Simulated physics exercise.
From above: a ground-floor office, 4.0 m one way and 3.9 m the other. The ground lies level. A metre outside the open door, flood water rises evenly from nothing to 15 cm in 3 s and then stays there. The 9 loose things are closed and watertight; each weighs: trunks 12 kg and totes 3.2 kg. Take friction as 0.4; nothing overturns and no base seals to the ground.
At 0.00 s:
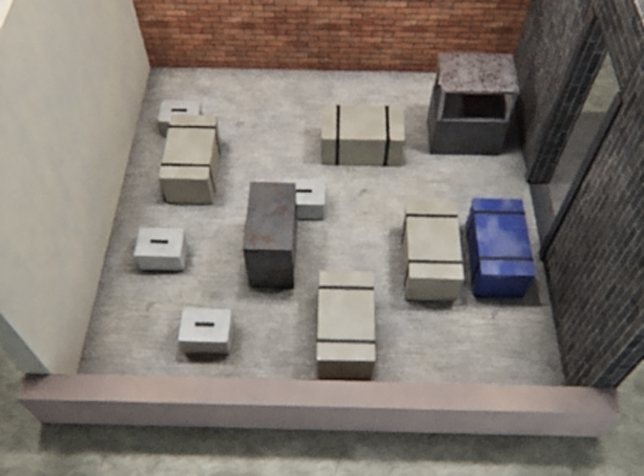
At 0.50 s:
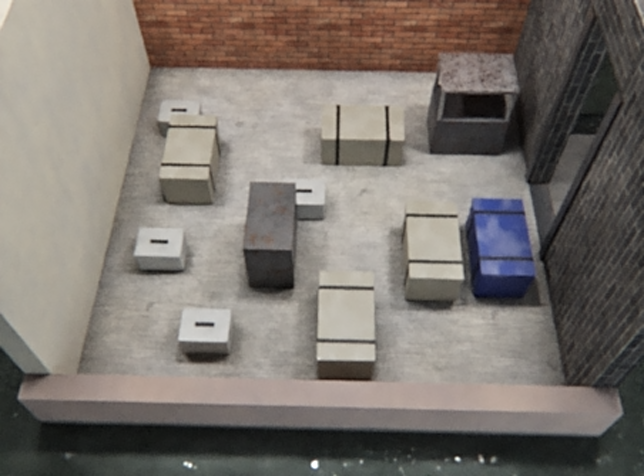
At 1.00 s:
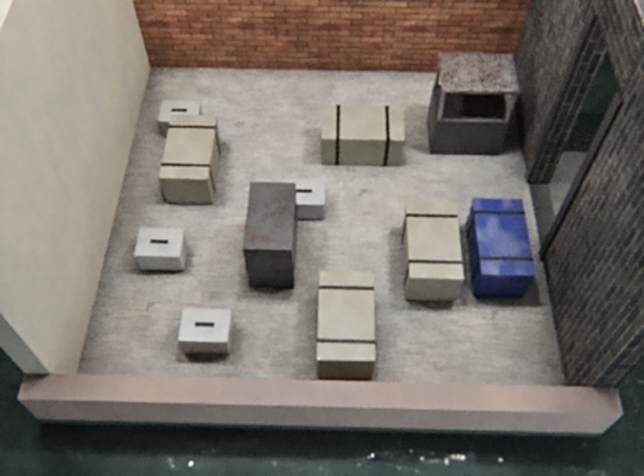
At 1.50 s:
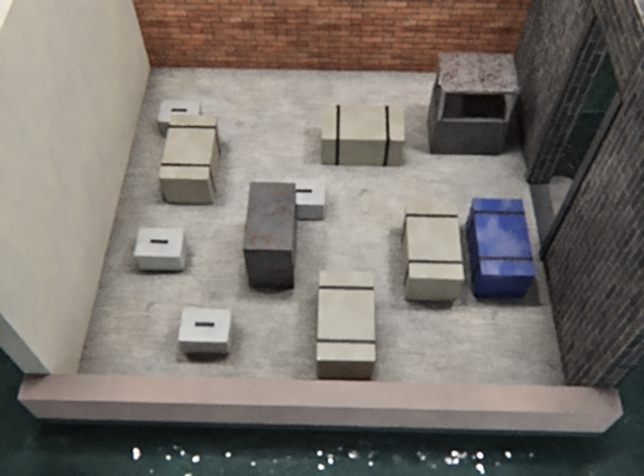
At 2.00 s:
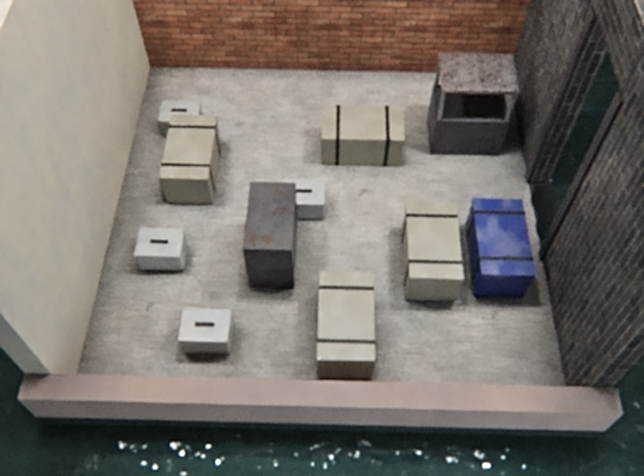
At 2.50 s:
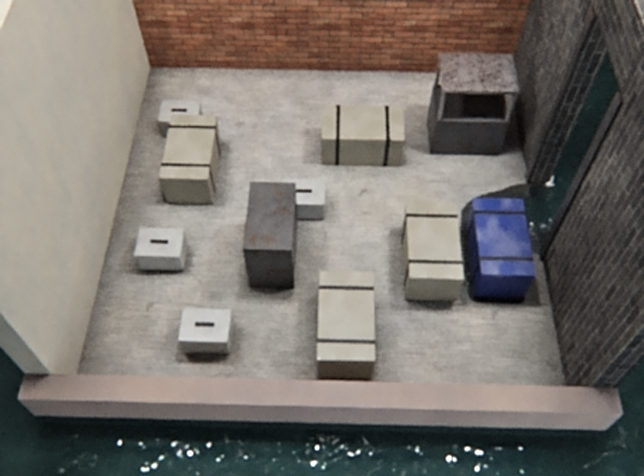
Dark water spreading outside a small walled room and reaching in at the right doorway by a blue trunk, boxes staying still.
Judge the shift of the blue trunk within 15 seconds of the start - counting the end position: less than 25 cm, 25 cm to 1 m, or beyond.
The blue trunk slides a little.
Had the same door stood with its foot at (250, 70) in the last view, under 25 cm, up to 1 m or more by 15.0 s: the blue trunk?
In that case the blue trunk moves a short way.
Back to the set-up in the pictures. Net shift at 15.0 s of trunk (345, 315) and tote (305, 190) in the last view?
In turn: 80 cm, 250 cm.
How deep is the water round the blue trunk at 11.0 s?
About 5 cm.
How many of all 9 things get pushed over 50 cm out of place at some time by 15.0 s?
8 of them.
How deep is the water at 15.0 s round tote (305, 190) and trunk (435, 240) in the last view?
About 8 and 6 cm.
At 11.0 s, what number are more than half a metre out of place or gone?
8 of them.
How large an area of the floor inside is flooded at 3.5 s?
Roughly 2.0 m2.
After 3.5 s the blue trunk is near (488, 240), 0.1 m from its start, aground; 0 afloat.
After 6.8 s the blue trunk is near (458, 266), 0.5 m from its start, aground; 0 afloat.
After 11.0 s the blue trunk is near (411, 316), 1.2 m from its start, afloat; 9 afloat.
After 15.0 s the blue trunk is near (503, 290), 0.6 m from its start, afloat; 9 afloat.
